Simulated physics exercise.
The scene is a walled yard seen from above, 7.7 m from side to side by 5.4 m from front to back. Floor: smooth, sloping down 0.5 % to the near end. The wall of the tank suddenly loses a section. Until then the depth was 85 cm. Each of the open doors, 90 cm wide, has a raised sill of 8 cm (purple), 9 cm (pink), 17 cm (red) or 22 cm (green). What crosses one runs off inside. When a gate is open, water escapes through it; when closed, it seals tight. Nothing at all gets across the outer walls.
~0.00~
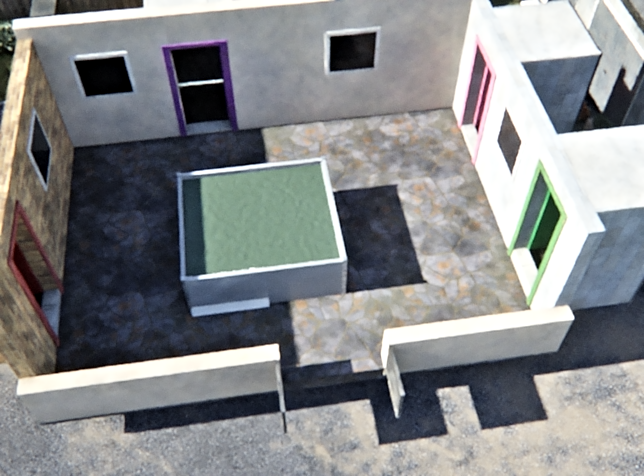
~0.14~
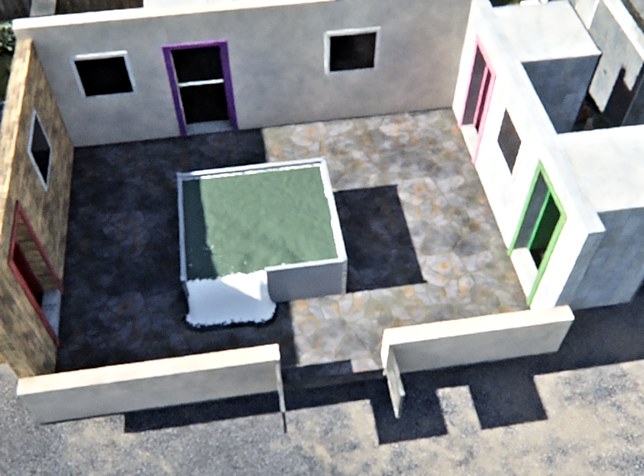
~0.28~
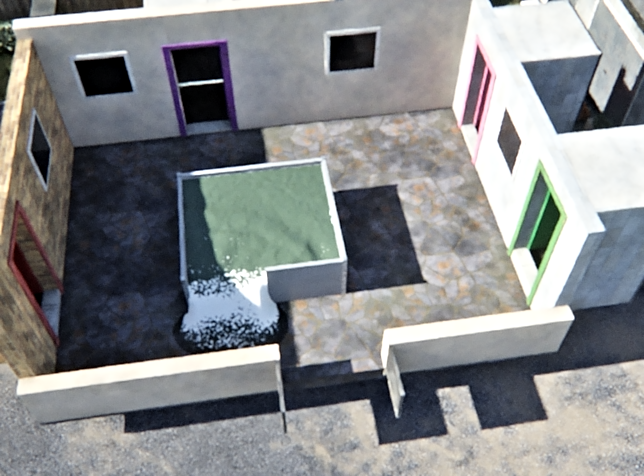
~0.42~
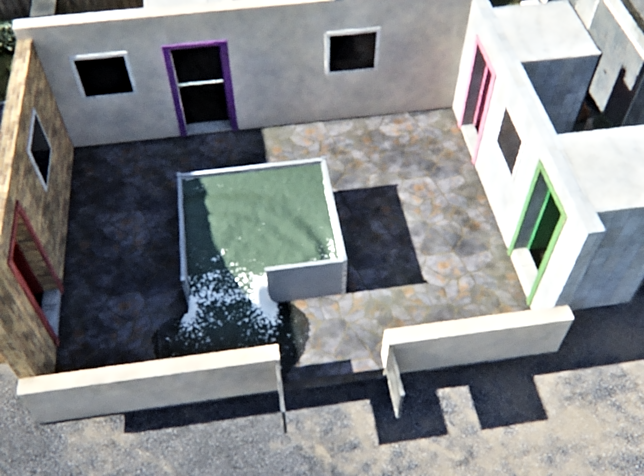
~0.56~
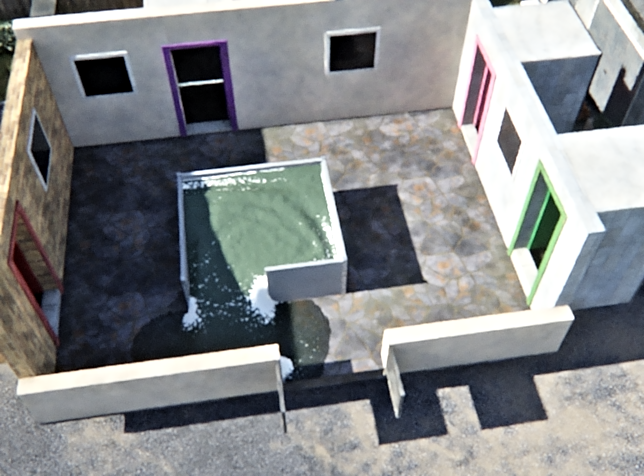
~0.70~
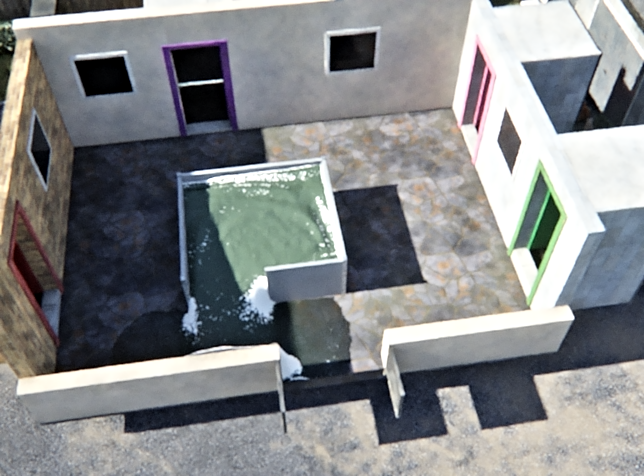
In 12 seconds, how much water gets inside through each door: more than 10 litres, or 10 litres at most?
As I see it, the purple door lets the inflow top the limit; the pink door lets the inflow top the limit; the red door lets the inflow top the limit; the green door holds the inflow within the limit.
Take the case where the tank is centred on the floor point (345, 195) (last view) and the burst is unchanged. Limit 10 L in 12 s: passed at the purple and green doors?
Checking the limit: The purple door is within it and the green door is within it.
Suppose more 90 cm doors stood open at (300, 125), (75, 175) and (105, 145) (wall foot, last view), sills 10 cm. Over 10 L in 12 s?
Well, the first is on the low side, the second is on the high side, and the third is on the high side.
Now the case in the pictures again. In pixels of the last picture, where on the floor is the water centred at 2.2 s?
The water is centred near (232, 290).
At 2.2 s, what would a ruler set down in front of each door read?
Centimetres: Purple 0 / pink 0 / red 28 / green 0.
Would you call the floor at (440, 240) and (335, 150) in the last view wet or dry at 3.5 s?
I'd say drenched, then spared.
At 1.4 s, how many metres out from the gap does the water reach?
3.0 m.
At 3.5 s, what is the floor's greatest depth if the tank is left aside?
I'd say near 38 centimetres.
After 1.4 s water covers 15 % of the floor and is deepest (67 cm) near (220, 366); purple door not reached, pink door not reached, red door not reached, green door not reached.
After 2.2 s water covers 35 % of the floor and is deepest (57 cm) near (78, 396); purple door not reached, pink door not reached, red door 28 cm at the sill, 9 L in, green door not reached.
After 3.5 s water covers 60 % of the floor and is deepest (38 cm) near (66, 398); purple door not reached, pink door not reached, red door 25 cm at the sill, 54 L in, green door 21 cm at the sill, 3 L in.
After 7.0 s water covers 95 % of the floor and is deepest (20 cm) near (66, 398); purple door 12 cm at the sill, 39 L in, pink door 7 cm at the sill, 0 L in, red door 14 cm at the sill, 84 L in, green door 11 cm at the sill, 5 L in.
After 12.0 s water covers 100 % of the floor and is deepest (16 cm) near (438, 346); purple door 7 cm at the sill, 52 L in, pink door 11 cm at the sill, 72 L in, red door 8 cm at the sill, 84 L in, green door 14 cm at the sill, 5 L in.
